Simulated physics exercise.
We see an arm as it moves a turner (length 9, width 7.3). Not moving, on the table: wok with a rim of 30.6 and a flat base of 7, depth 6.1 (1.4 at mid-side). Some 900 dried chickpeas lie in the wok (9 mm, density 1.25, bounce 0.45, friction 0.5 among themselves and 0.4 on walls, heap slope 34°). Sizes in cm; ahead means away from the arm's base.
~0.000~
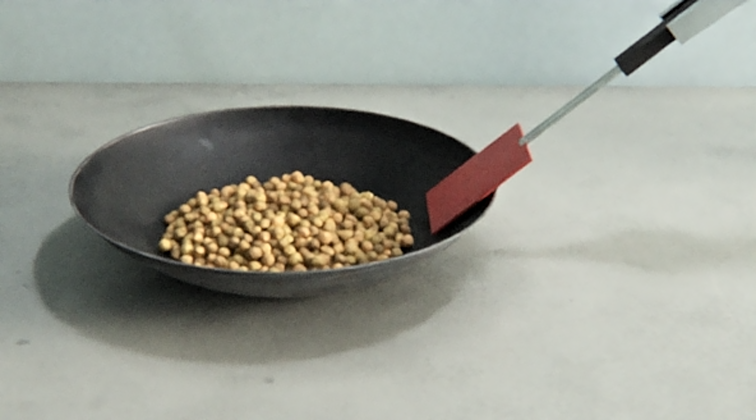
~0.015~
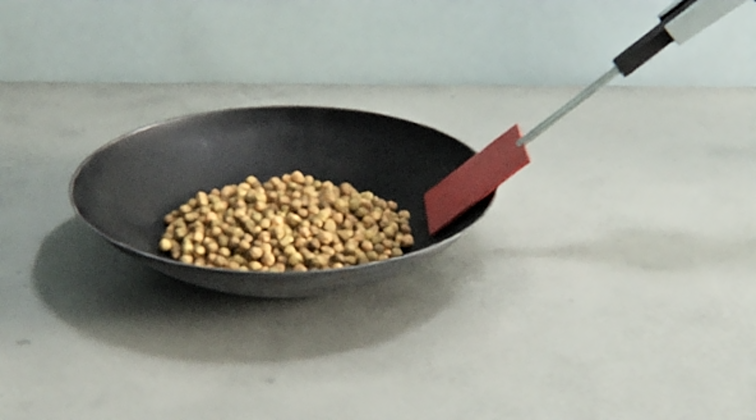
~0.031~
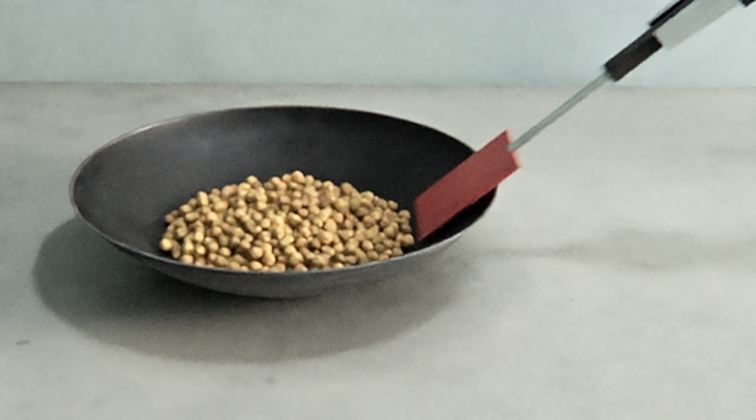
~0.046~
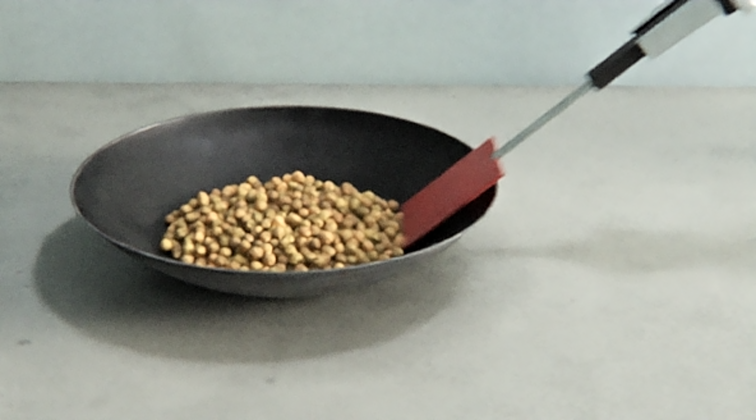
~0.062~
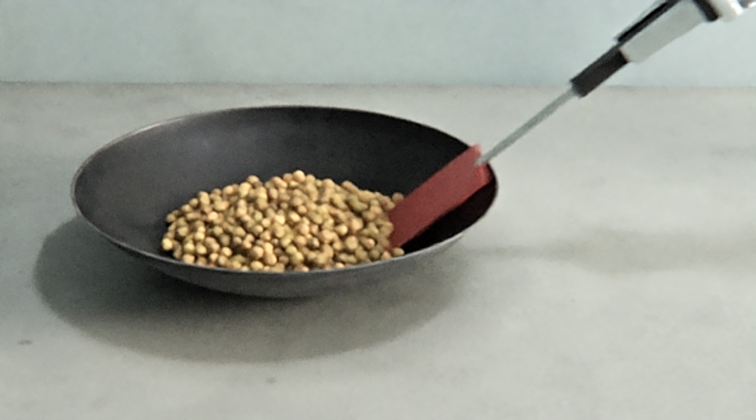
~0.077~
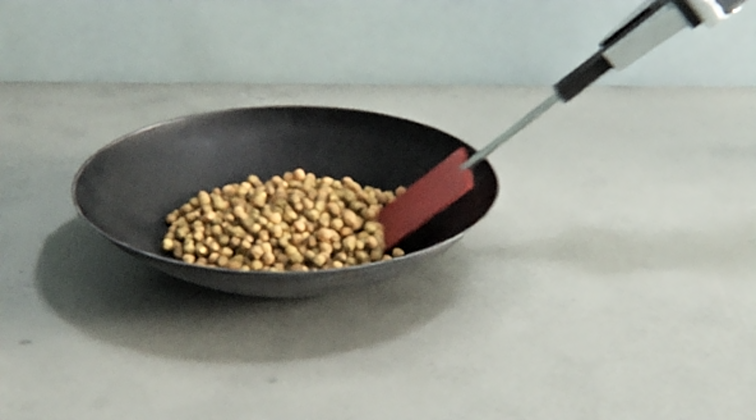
A red turner on a robot arm slid a short way left and down inside a dark wok, pressing into the right edge of a heap of dried chickpeas, which shifted only slightly.
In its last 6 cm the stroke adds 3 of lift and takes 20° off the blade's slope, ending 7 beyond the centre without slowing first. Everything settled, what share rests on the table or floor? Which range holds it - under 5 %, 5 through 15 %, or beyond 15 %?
The range under 5 % holds it.
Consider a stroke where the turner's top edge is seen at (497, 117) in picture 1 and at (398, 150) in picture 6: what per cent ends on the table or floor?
Roughly 20 %.
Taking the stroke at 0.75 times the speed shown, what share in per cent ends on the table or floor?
The share would be near 0 in a hundred.
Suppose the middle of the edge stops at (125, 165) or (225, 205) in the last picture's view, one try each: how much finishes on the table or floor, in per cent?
About 25 and 0 per cent.
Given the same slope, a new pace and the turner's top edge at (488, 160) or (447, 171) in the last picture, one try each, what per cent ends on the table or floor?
Around 0 per cent, then around 10 per cent.
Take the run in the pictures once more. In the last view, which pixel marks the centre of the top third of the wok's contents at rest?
Look near (157, 206).
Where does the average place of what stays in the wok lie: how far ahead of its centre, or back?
What stays is shifted forward by around 4.5 cm.
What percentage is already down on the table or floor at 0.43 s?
I'd say close to 2 in a hundred.
By 0.14 s, sloping 41°, highest piece 5 above the table; 900 in the wok.
By 0.20 s, sloping 34°, highest piece 6 above the table; 900 in the wok.
By 0.43 s, sloping 21°, highest piece 7 above the table; 884 in the wok, 12 on the table or floor, 4 on the blade or in flight.
By 1.48 s, sloping 21°, highest piece 6 above the table; 882 in the wok, 18 on the table or floor.
Final count, 882 in the wok, 18 on the table or floor. That is 2 % on the table or floor.
